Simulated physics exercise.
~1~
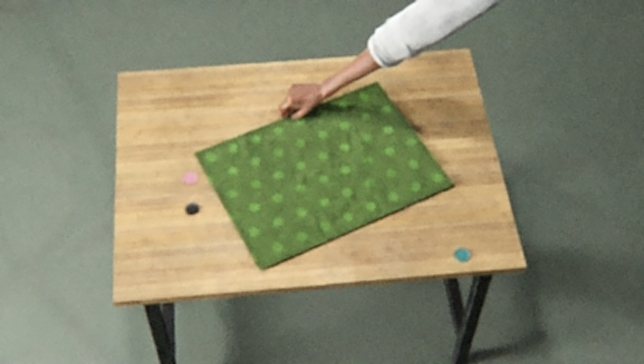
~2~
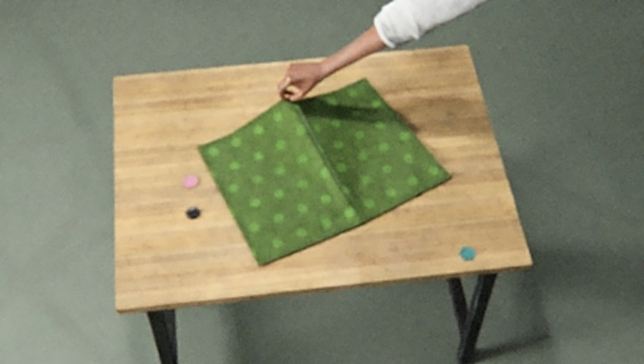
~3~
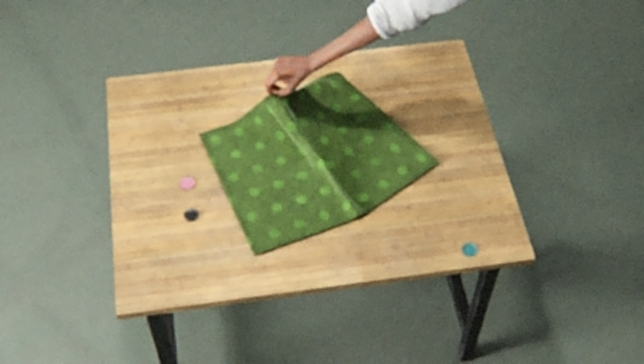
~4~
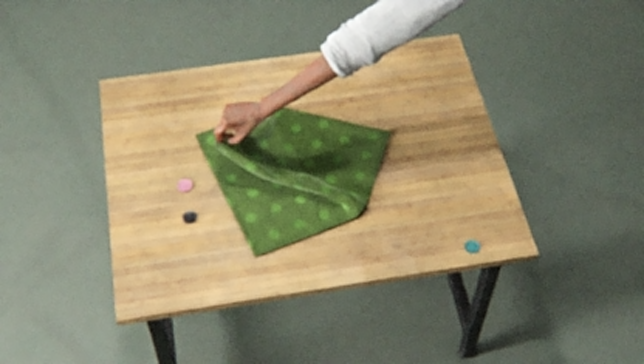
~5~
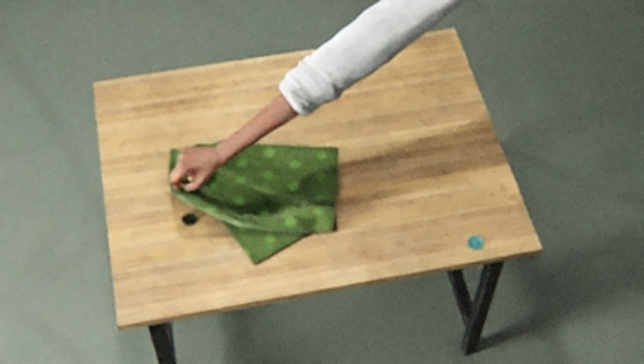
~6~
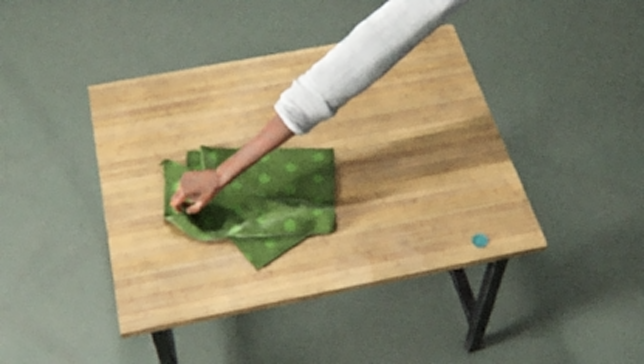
A green polka-dotted napkin lying flat on a wooden table is pinched by a hand, lifted and drawn leftward, folding as it goes. The hand lowers it over the pink badge and black button, leaving it crumpled there while the teal badge stays uncovered.
